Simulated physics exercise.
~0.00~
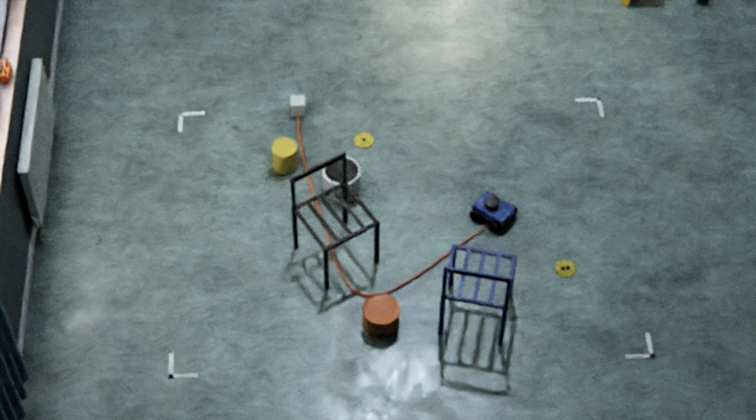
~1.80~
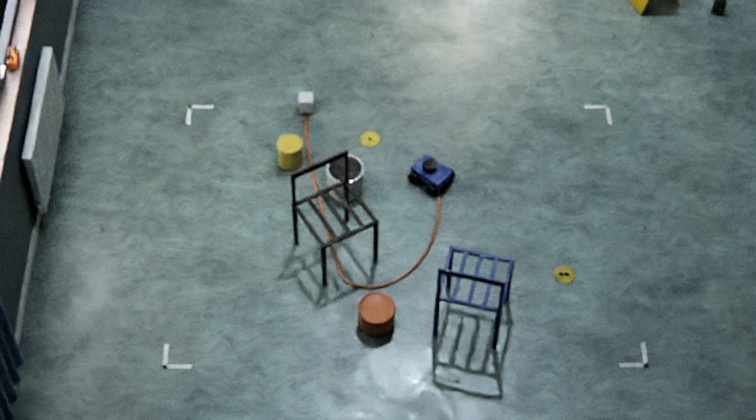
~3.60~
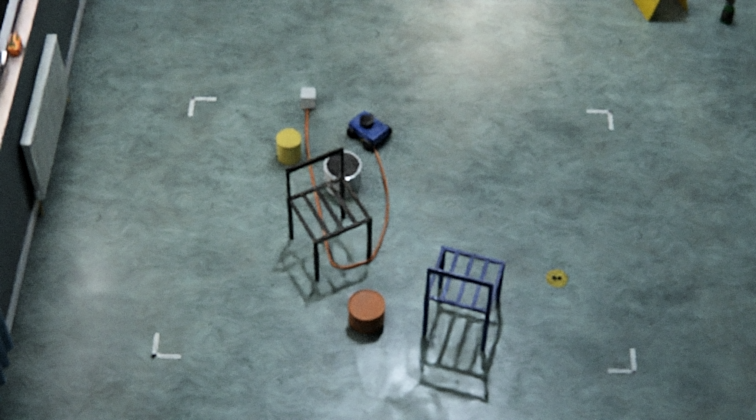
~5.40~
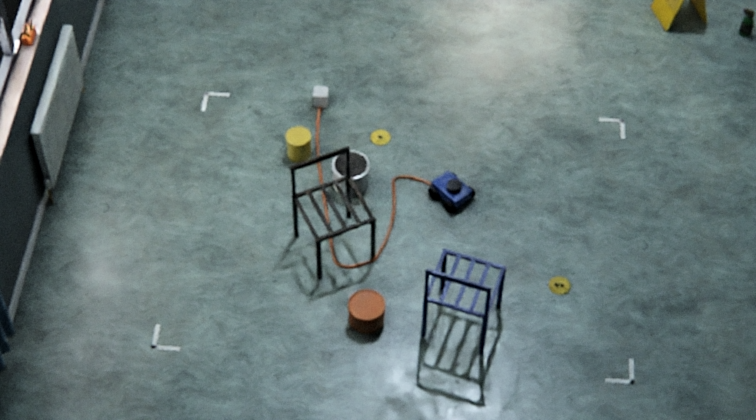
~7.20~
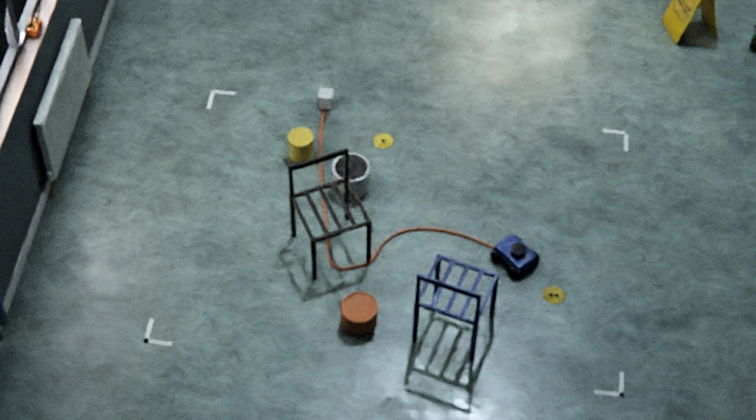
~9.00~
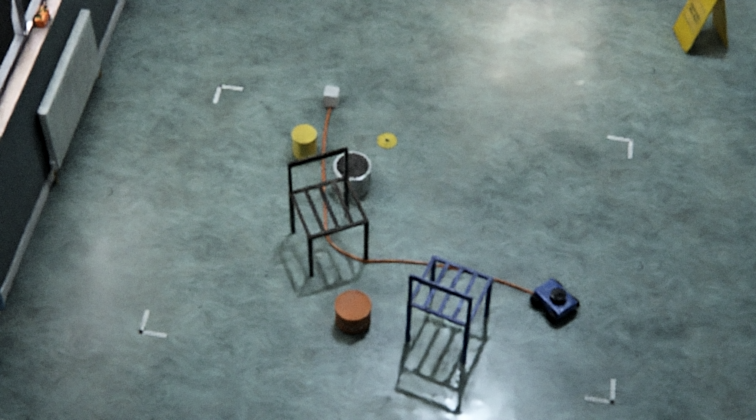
A blue cart trailing an orange lead drives up-left, then down-right past the blue chair.
